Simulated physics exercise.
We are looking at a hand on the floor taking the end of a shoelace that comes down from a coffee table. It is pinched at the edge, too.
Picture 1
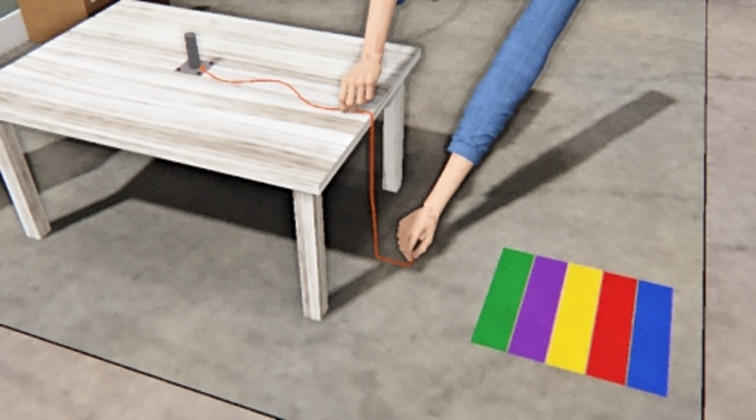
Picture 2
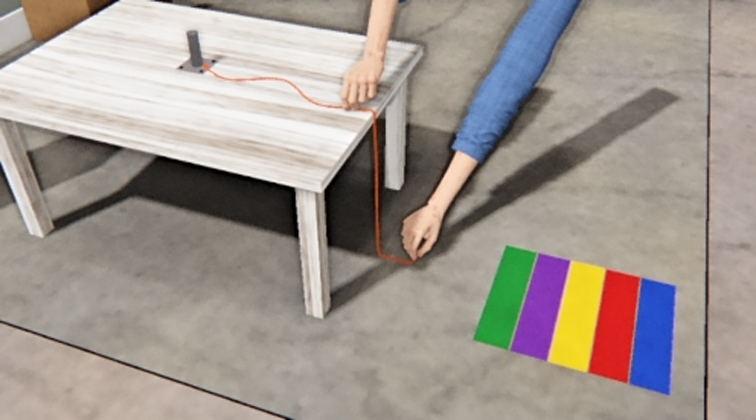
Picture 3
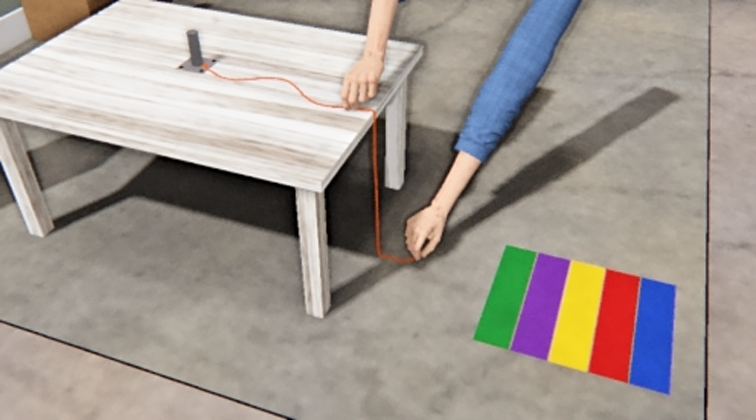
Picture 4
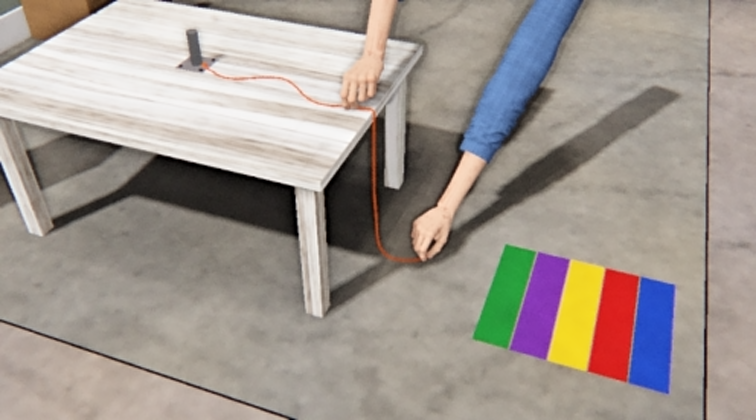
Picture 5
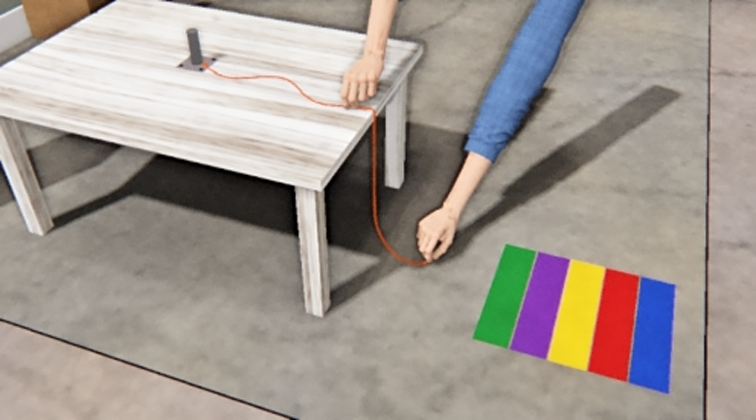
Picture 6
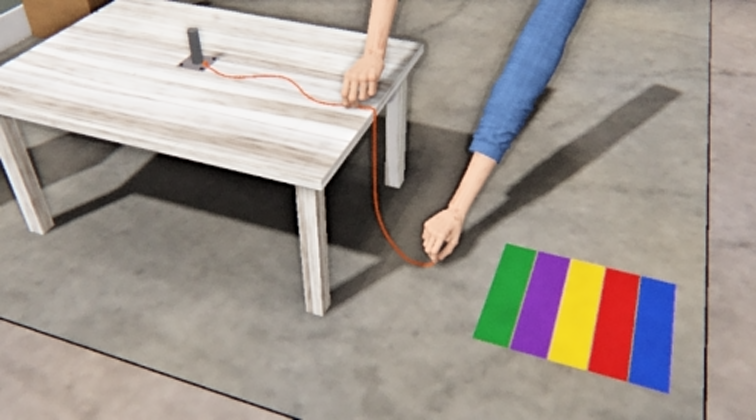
A hand on the floor drew the end of an orange shoelace slightly to the right, toward the coloured stripes, while another hand pinched it still at the edge of the pale wooden coffee table.
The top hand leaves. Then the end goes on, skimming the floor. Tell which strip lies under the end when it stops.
The purple strip.
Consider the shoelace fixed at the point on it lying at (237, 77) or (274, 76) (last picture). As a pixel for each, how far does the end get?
Estimates in sequence: (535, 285) then (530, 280).
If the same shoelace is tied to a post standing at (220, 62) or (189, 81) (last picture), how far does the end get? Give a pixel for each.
Around (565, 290) for the first try and around (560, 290) for the second.
Soon after, end near (487, 271); short of the strips.
Then, end near (522, 280); over green.
At full stretch, end near (541, 285); over purple. The purple one.
